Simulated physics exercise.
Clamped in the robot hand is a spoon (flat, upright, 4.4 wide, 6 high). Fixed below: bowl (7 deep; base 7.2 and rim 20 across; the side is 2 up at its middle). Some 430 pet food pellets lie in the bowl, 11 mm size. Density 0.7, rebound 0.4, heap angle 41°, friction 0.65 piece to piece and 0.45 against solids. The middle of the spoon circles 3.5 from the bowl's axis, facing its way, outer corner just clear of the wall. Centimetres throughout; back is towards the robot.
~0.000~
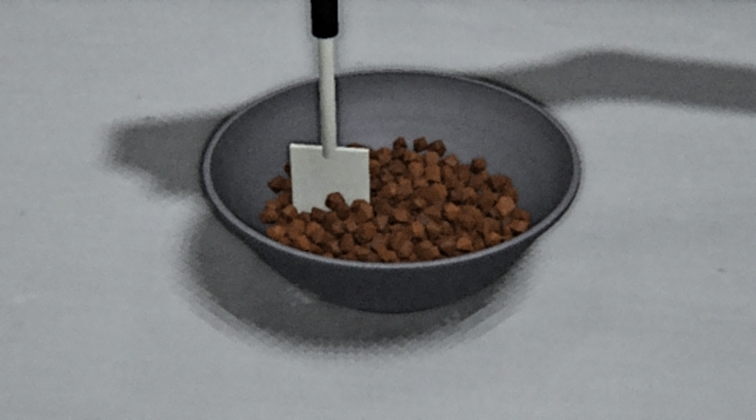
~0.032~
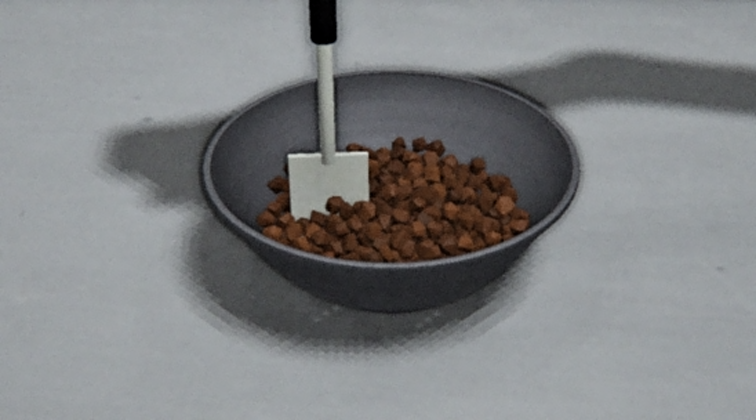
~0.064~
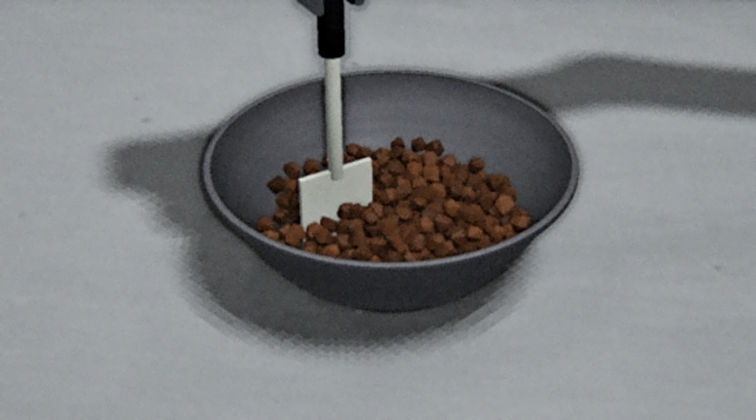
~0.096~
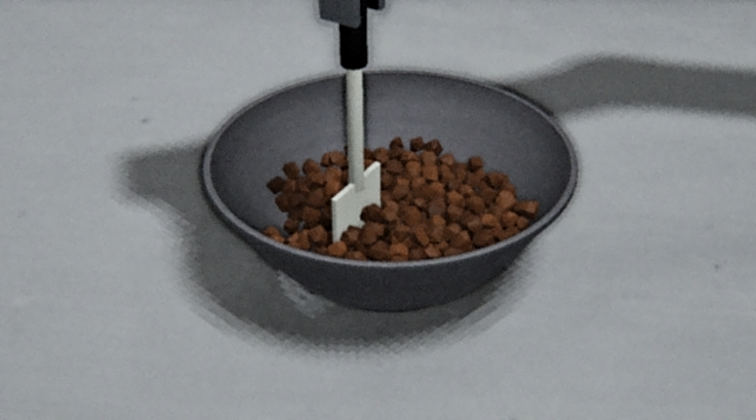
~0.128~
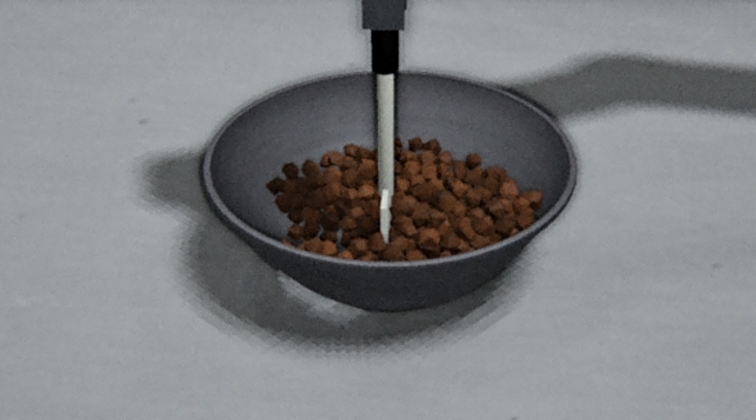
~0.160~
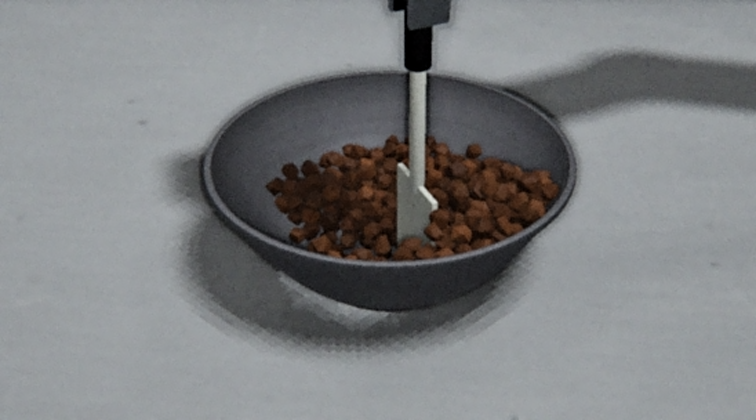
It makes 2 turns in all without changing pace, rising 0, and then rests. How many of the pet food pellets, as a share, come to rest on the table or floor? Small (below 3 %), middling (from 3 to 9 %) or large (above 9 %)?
A large share, above 9 %, ends on the table or floor.
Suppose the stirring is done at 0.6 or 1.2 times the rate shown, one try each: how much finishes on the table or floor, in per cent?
Some 10 and 30 per cent.
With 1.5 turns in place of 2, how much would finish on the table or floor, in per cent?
In that case some 15 per cent.
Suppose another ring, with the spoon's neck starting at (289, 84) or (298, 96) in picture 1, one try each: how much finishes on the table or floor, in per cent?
Some 25 and 40 per cent.
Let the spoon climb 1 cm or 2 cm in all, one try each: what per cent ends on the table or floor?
Some 15 and 10 per cent.
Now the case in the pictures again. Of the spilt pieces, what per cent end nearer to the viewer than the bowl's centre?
Some 40 per cent.
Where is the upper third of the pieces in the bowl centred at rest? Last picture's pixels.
At about (294, 223).
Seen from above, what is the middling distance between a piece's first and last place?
About 10 cm.
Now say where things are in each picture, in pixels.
The first picture shows the spoon neck at (328, 124), 0° round; upper third of the load around (400, 206), from x 270 to 520, top at y 145; 430 in the bowl.
The second picture shows the spoon neck at (327, 131), 11° round; upper third of the load around (398, 207), from x 265 to 520, top at y 145.
The third picture shows the spoon neck at (335, 145), 38° round; upper third of the load around (392, 224), from x 265 to 520, top at y 145.
The fourth picture shows the spoon neck at (356, 157), 66° round; upper third of the load around (409, 225), from x 270 to 530, top at y 145.
The fifth picture shows the spoon neck at (386, 162), 93° round; upper third of the load around (436, 226), from x 275 to 535, top at y 145.
The sixth picture shows the spoon neck at (417, 159), 121° round; upper third of the load around (466, 209), from x 275 to 550, top at y 145; 430 in the bowl.
After 0.43 s, 354° round, highest piece 8 above the table; 399 in the bowl, 24 on the table or floor, 7 in flight or on the tool.
After 0.70 s, 226° round, highest piece 8 above the table; 375 in the bowl, 42 on the table or floor, 13 in flight or on the tool.
After 1.03 s, 0° round, highest piece 8 above the table; 352 in the bowl, 77 on the table or floor, 1 in flight or on the tool.
After 1.73 s, 0° round, highest piece 7 above the table; 352 in the bowl, 78 on the table or floor.
In the end, 352 in the bowl, 78 on the table or floor. That is 18 % on the table or floor.
